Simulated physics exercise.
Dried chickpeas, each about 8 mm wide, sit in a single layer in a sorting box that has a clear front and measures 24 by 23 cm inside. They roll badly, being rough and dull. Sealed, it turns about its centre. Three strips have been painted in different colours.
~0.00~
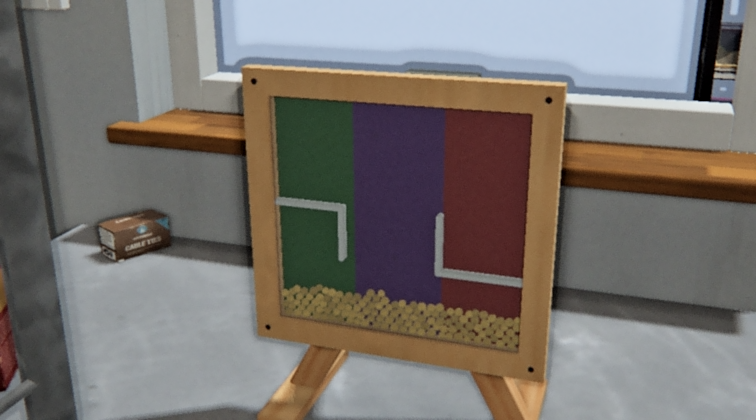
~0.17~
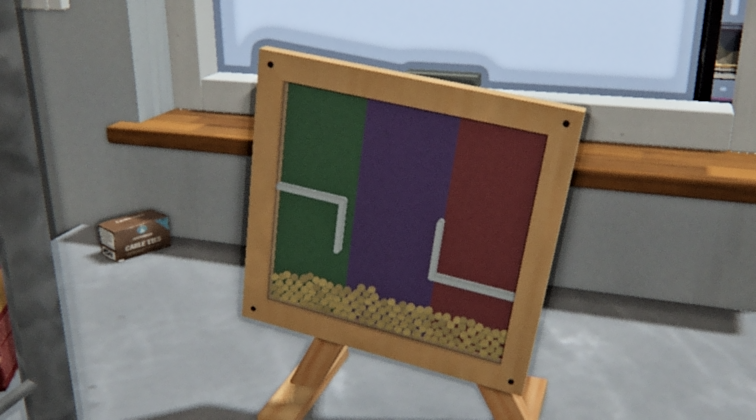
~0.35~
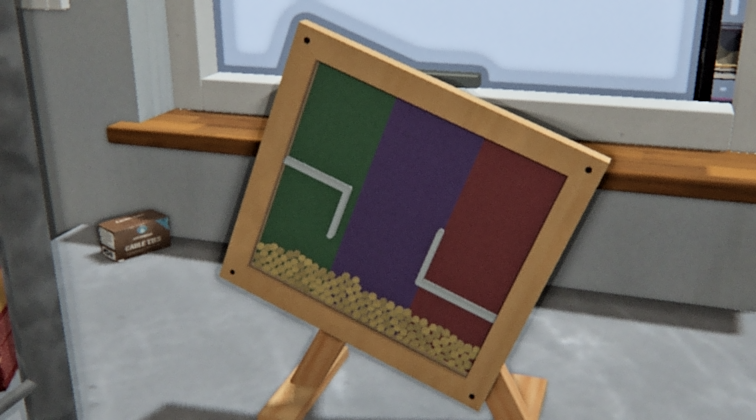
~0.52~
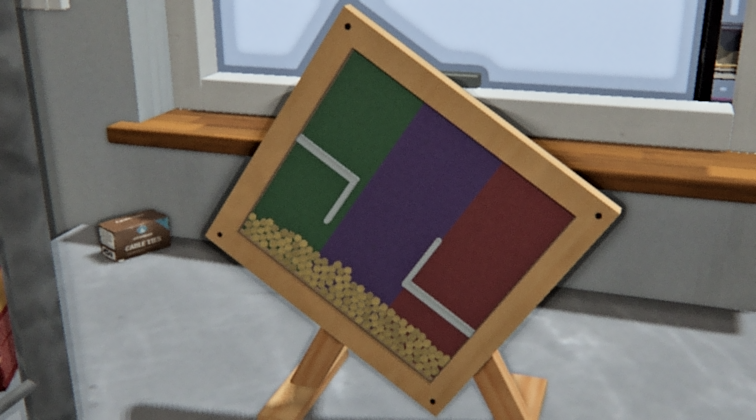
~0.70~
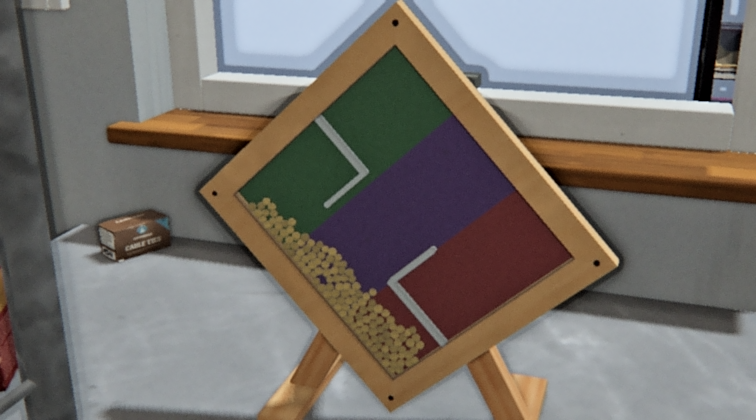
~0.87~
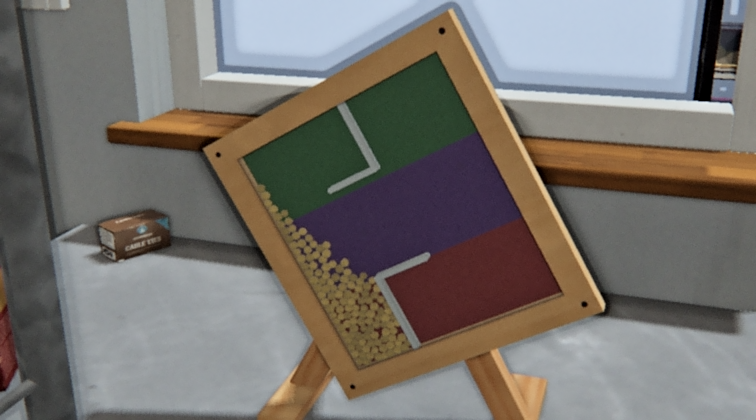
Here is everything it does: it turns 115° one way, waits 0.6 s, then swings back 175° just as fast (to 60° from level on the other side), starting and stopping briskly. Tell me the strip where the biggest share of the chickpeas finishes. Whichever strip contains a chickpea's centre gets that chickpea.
Answer: Green.
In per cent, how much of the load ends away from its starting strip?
I'd say something like 75 percent.
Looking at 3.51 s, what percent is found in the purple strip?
I'd say some 20 in a hundred.
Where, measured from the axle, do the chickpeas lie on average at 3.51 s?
I'd put it near 4 centimetres to the right and 9 centimetres below.
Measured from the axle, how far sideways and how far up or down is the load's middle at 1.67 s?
9 cm left, 2 cm below.
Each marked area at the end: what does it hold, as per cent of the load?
In per cent: Red strip gets 25, purple strip gets 20, green strip gets 55.
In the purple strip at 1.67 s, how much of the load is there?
40 per cent.
By 1.67 s, it stands 115° clockwise; the chickpeas' middle is 9 cm left of and 2 cm below the centre; red 60 %, purple 40 %.
By 3.51 s, it stands 28° clockwise; the chickpeas' middle is 4 cm right of and 9 cm below the centre; red 80 %, purple 20 %.
By 4.75 s, it stands 60° anticlockwise; the chickpeas' middle is 6 cm right of and 6 cm below the centre; red 25 %, purple 20 %, green 50 %.
All still by 5.6 s, it stands 60° anticlockwise; red 25 %, purple 20 %, green 55 %.
